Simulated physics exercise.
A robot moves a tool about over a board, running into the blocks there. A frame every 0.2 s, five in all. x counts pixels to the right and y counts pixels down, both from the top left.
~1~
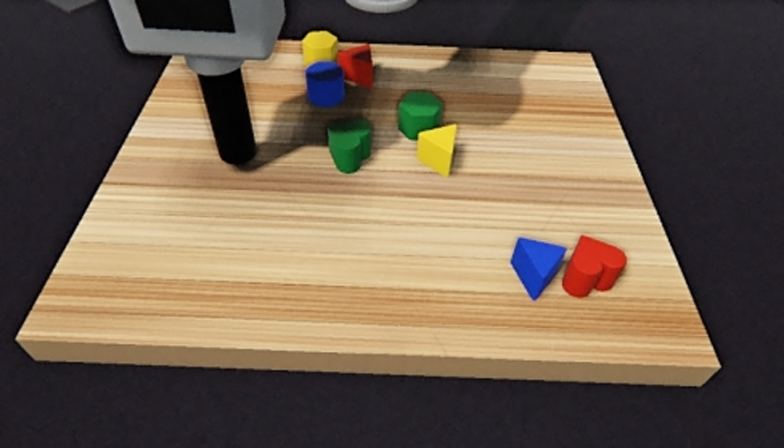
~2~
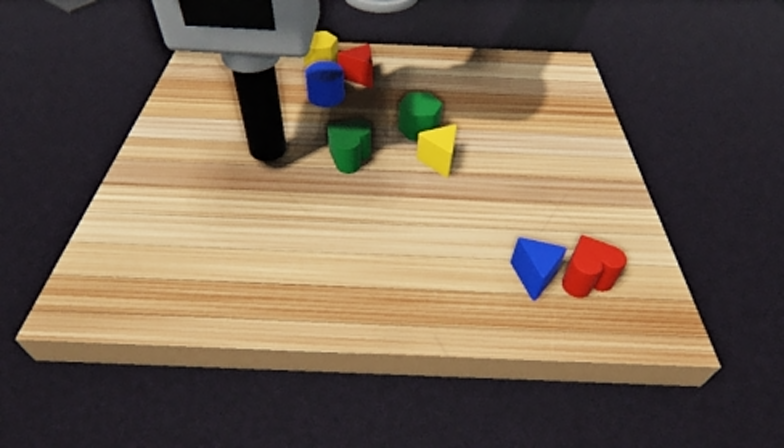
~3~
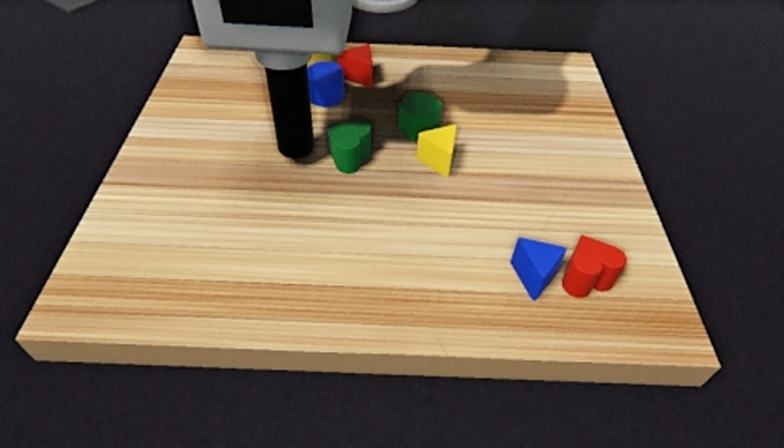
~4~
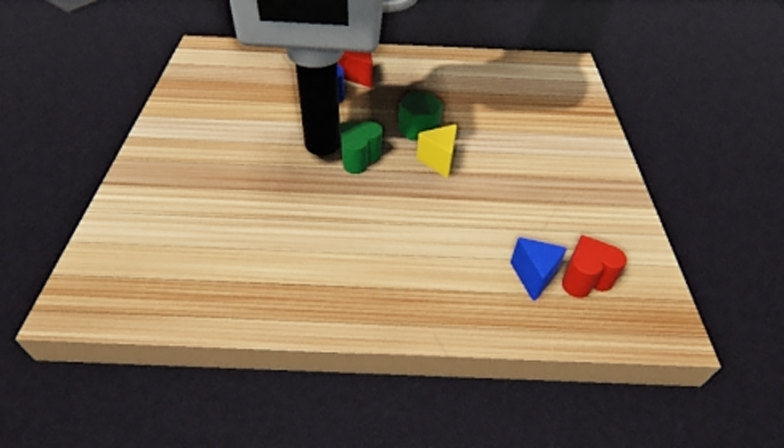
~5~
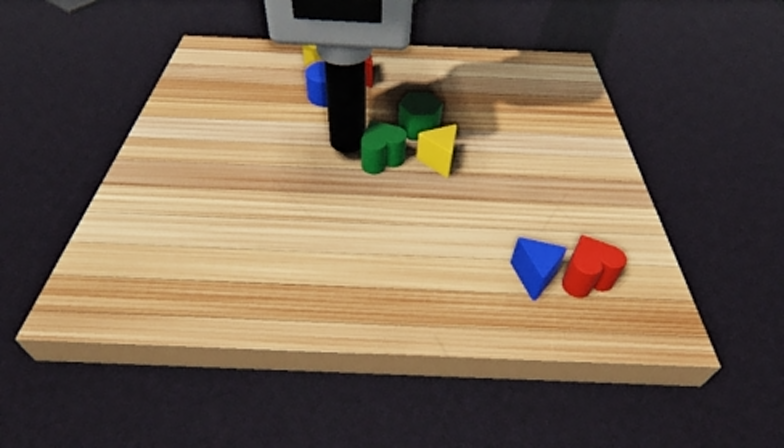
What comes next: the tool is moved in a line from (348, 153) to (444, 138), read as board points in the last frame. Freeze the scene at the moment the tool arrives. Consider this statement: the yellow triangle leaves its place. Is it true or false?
It is true.
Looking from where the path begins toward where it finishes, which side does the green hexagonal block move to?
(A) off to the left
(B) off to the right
The one that fits is A, off to the left.
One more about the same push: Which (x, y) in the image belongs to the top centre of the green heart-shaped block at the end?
So, by the moment the path ends, you'll find the top centre of the green heart-shaped block at (422, 140).
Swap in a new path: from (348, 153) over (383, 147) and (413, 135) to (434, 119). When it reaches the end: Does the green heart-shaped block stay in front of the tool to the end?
In short: No.
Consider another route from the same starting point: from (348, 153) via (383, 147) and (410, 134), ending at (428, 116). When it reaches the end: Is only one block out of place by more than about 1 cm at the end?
No
The first path, step by step. One third of the way, tool at (382, 136); green heart-shaped block at (412, 137), turned 40° clockwise; yellow triangle at (447, 135), turned 15° clockwise.
Two thirds of the way, tool at (415, 131); green heart-shaped block at (421, 140), turned 50° clockwise; green hexagonal block at (432, 98), turned 25° anticlockwise; yellow triangle at (451, 135), turned 25° clockwise.
At the end, tool at (446, 126); green heart-shaped block at (422, 140), turned 55° clockwise; green hexagonal block at (445, 90), turned 65° anticlockwise; yellow triangle at (463, 137), turned 65° clockwise.
